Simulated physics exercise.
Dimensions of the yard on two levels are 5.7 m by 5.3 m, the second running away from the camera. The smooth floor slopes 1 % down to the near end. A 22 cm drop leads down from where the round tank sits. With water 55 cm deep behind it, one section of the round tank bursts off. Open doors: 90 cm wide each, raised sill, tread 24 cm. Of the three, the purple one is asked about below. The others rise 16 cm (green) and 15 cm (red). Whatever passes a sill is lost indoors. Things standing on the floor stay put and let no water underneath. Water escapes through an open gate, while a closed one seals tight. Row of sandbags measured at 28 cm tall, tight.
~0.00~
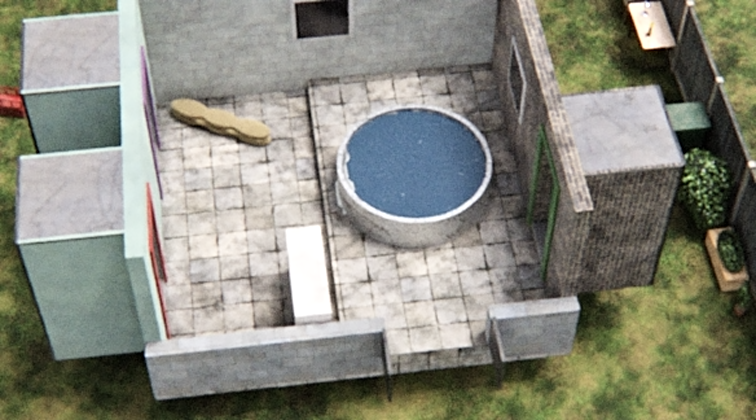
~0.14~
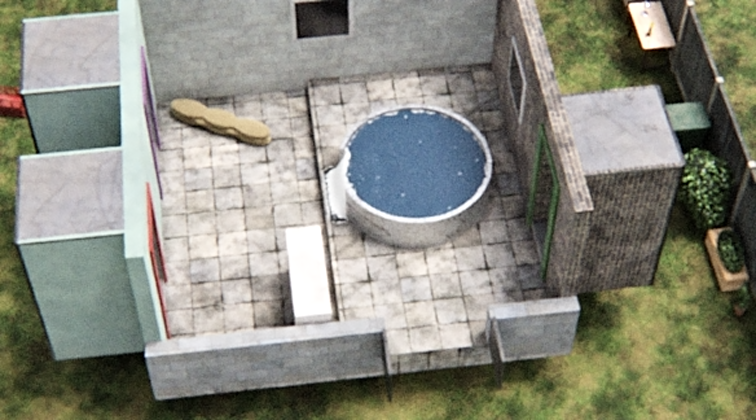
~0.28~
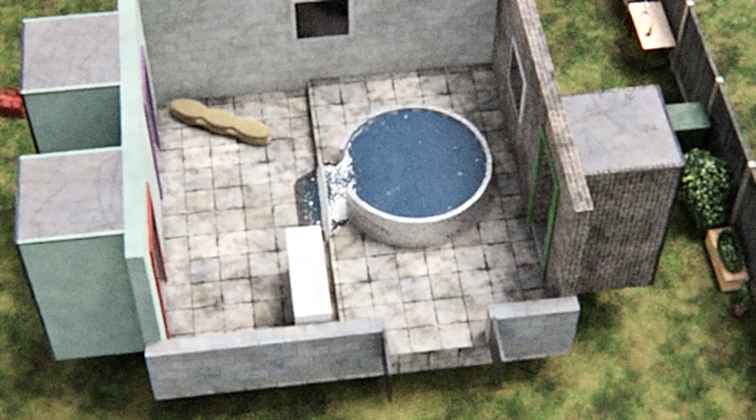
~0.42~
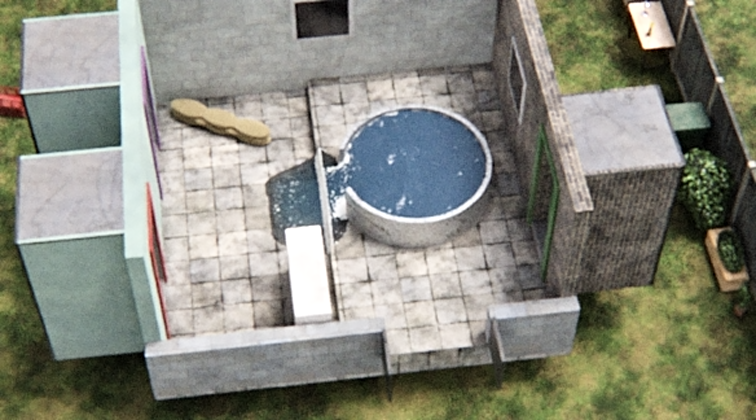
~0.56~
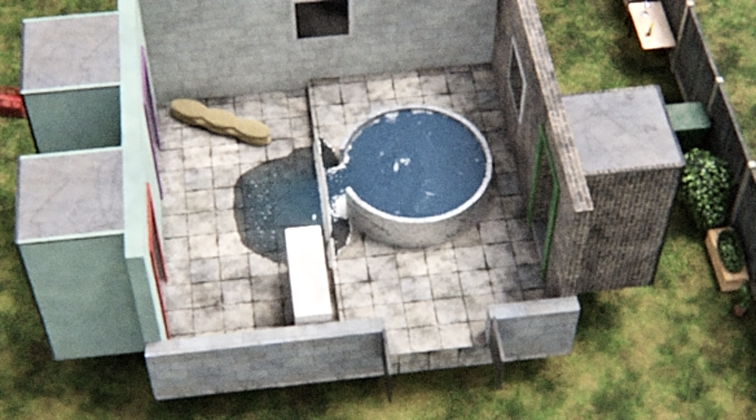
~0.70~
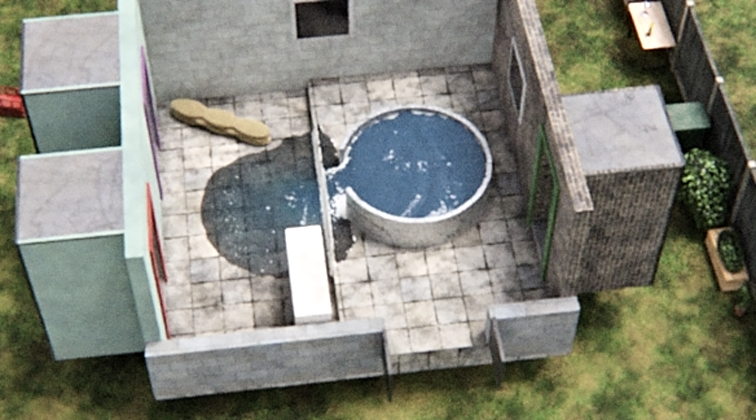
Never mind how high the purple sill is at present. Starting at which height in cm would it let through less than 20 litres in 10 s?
From about 16.5 cm upwards.
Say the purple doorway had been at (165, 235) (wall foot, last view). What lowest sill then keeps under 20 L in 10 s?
Something near 20 cm.
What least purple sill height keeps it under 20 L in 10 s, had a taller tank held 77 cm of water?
Roughly 25 centimetres.
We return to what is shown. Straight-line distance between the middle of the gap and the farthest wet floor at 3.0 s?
About 4.0 m.
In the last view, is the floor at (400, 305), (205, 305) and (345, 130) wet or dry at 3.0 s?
Taking the spots one by one: Untouched, swamped, untouched.
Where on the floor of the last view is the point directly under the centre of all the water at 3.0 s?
Centre of mass: About (321, 209) px.
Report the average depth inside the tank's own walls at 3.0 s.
Around 30 centimetres.
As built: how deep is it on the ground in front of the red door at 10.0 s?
Depth: Near 9.5 cm.
After 1.4 s water covers 30 % of the floor, deepest (26 cm) near (334, 199); 15 cm at the purple door, 0 litres in over its 16 cm sill.
After 3.0 s water covers 45 % of the floor, deepest (29 cm) near (157, 105); 19 cm at the purple door, 15 litres in over its 16 cm sill.
After 10.0 s water covers 50 % of the floor, deepest (19 cm) near (202, 134); 15 cm at the purple door, 22 litres in over its 16 cm sill.
At the purple door as built, the water arrived by 1.2 s and peaked near 23 cm at 2.0 s.
With a sill of 13 cm, 58 litres would have come in within the 10 s; with 18 cm, 10 litres. So under 20 litres takes about 16.5 cm.
